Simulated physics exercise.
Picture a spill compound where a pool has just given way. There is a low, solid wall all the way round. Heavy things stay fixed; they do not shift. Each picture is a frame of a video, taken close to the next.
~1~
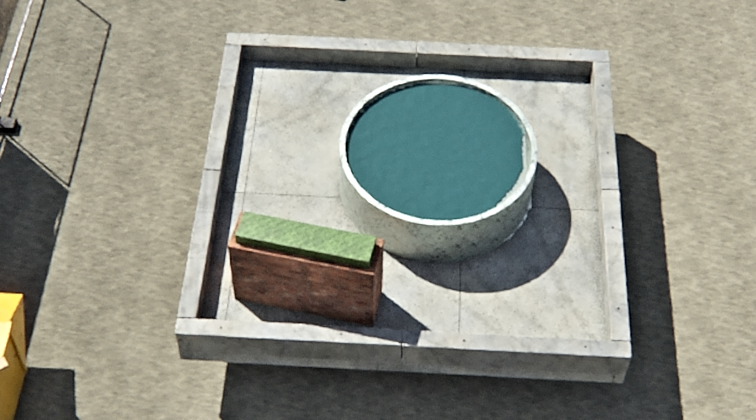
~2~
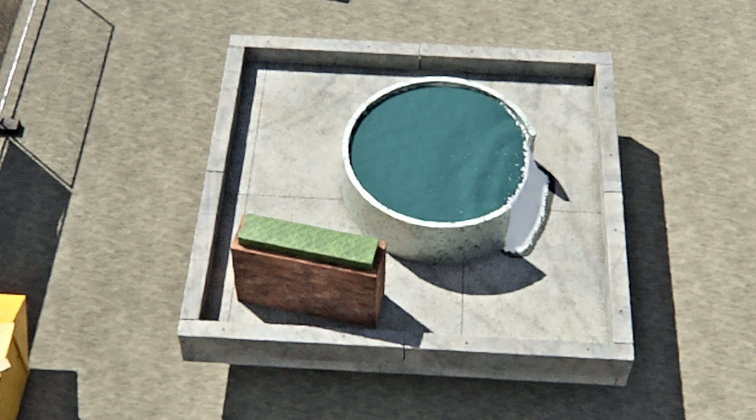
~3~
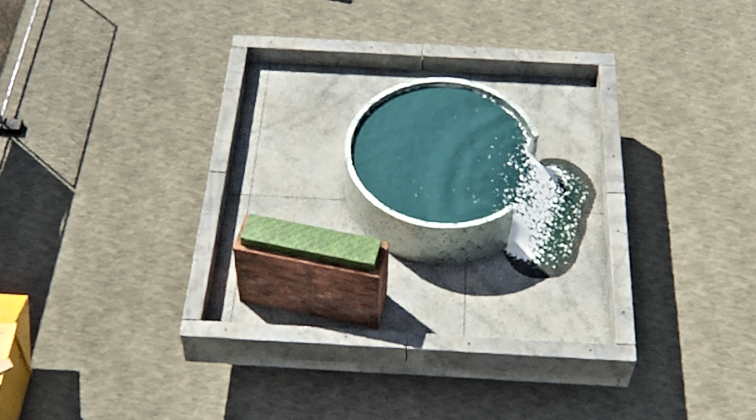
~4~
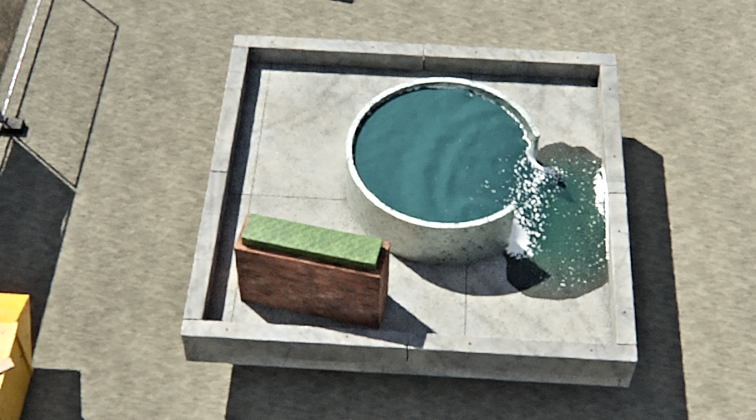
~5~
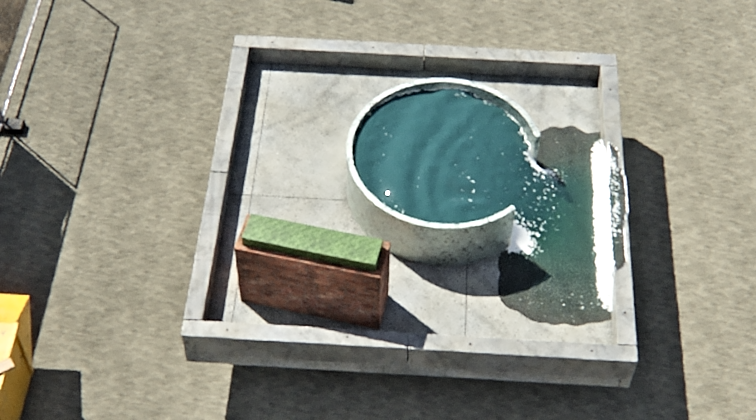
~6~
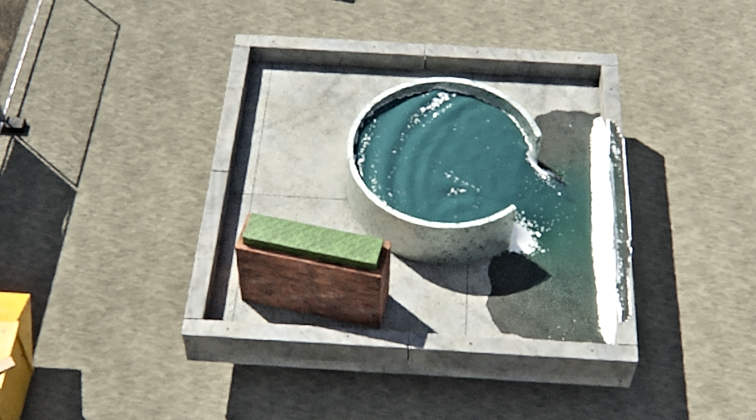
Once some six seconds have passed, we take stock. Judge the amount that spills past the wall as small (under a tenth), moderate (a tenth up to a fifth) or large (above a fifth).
It is moderate.
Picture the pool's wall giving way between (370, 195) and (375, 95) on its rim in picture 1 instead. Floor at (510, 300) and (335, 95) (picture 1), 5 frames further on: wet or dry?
Taking the two spots in turn, the first is not reached and the second is inundated.
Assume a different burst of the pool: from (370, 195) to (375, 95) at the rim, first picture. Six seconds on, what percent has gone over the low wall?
Close to 10 per cent, I reckon.
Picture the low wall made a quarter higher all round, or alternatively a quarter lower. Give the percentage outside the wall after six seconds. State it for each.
Near 6 and 26 in a hundred.
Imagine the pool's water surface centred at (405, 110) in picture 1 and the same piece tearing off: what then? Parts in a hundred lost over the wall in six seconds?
About 8 per cent.
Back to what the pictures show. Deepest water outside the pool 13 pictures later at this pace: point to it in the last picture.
Check close to (603, 356).
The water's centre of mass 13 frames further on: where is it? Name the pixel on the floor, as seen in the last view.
I'd say around (483, 209).
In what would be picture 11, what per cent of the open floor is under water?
Around 25 percent.
A moment on, water covers 25 % of the floor; the low wall has let 1 % over.
Next, water covers 30 % of the floor; the low wall has let 3 % over.
Then, water covers 50 % of the floor; the low wall has let 11 % over.
Later, water covers 75 % of the floor; the low wall has let 13 % over.
In the end, water covers 80 % of the floor; the low wall has let 13 % over.
